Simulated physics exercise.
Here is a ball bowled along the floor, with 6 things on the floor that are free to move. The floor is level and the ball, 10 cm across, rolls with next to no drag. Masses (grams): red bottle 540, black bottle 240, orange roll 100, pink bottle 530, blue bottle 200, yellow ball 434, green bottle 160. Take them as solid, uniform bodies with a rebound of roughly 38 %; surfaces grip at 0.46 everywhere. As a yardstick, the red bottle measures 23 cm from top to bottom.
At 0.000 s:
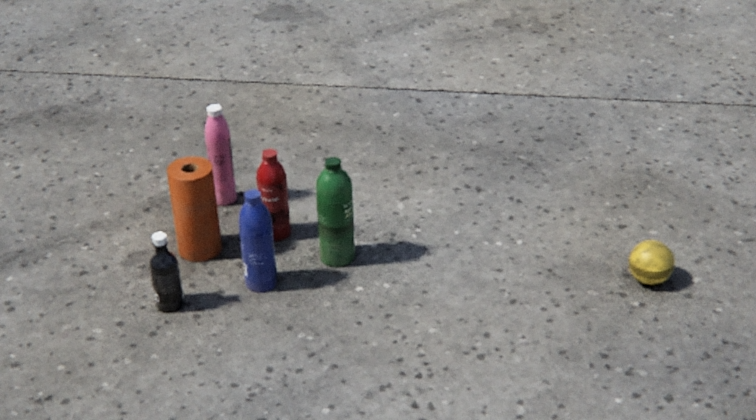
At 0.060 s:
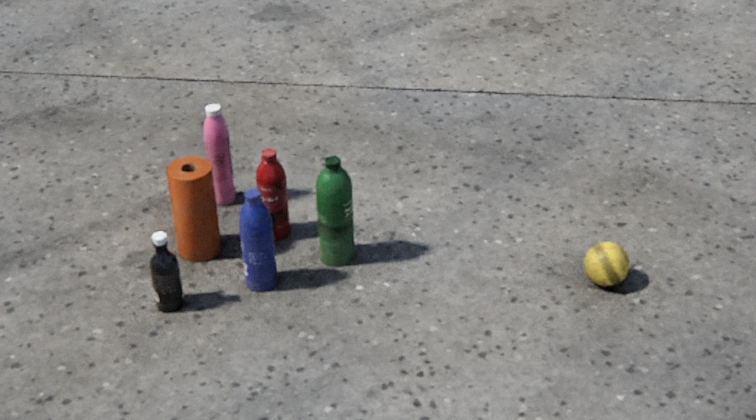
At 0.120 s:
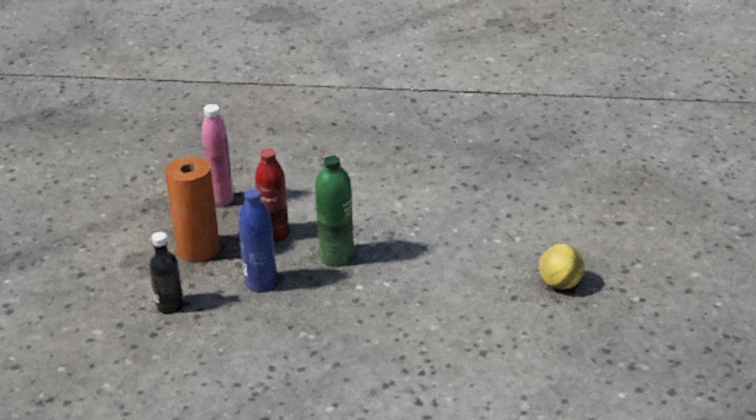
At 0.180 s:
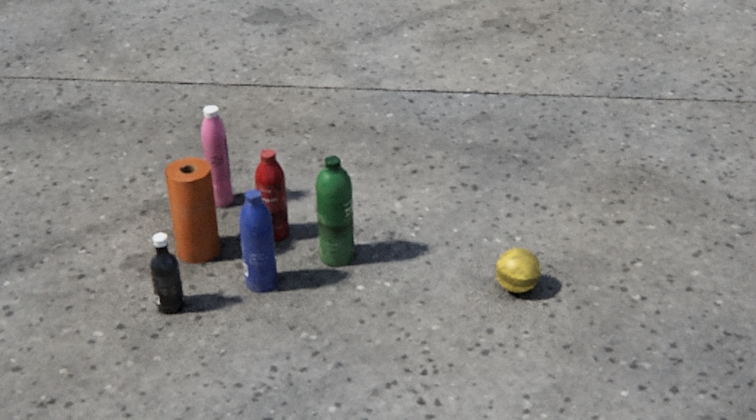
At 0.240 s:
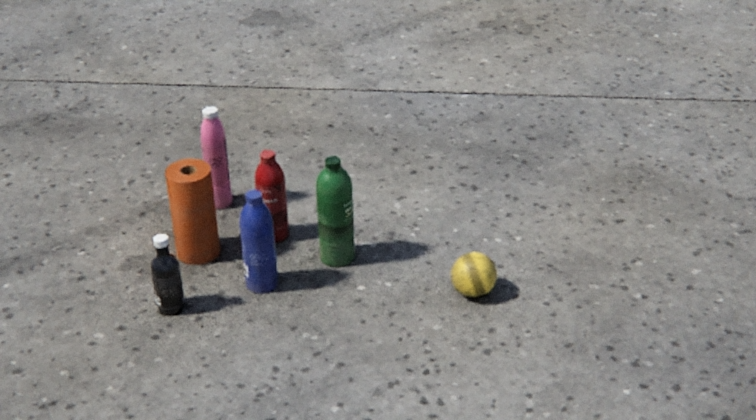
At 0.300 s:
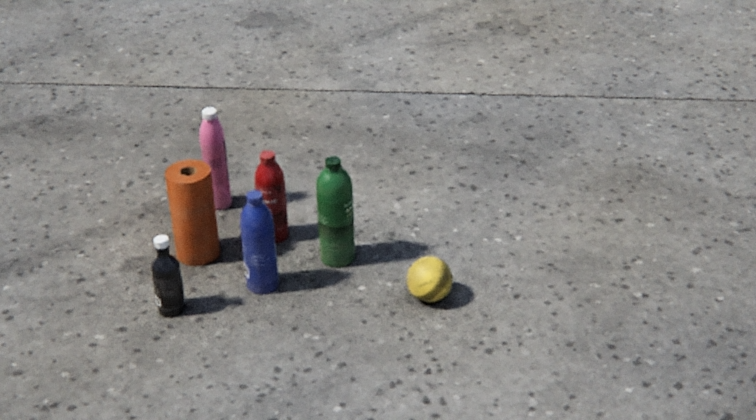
On a speckled grey concrete floor, five bottles in pink, red, green, blue and black stand grouped around an upright orange roll, with a yellow ball off to the right. The ball rolls steadily leftward and slightly nearer the viewer, closing the gap to the green bottle, while the standing objects stay put.
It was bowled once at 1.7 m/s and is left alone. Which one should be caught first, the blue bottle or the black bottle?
It is the second, the black bottle.
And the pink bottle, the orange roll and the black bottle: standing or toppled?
The pink bottle keeps standing; the orange roll keeps standing; the black bottle topples.
By 0.70 s, 117 cm rolled; yellow ball near (133, 322); black bottle tilted 10° near (150, 265).
By 1.00 s, 159 cm rolled; black bottle on its side near (123, 265).
By 1.40 s, black bottle on its side near (125, 264).
When it is over (1.7 s), lying over on the floor, black bottle; the other 5 within 8 cm of the start. End places, in pixels of the last picture, blue bottle near (259, 241), black bottle near (125, 264). Blue bottle was never lost; black bottle went at 0.80 s.
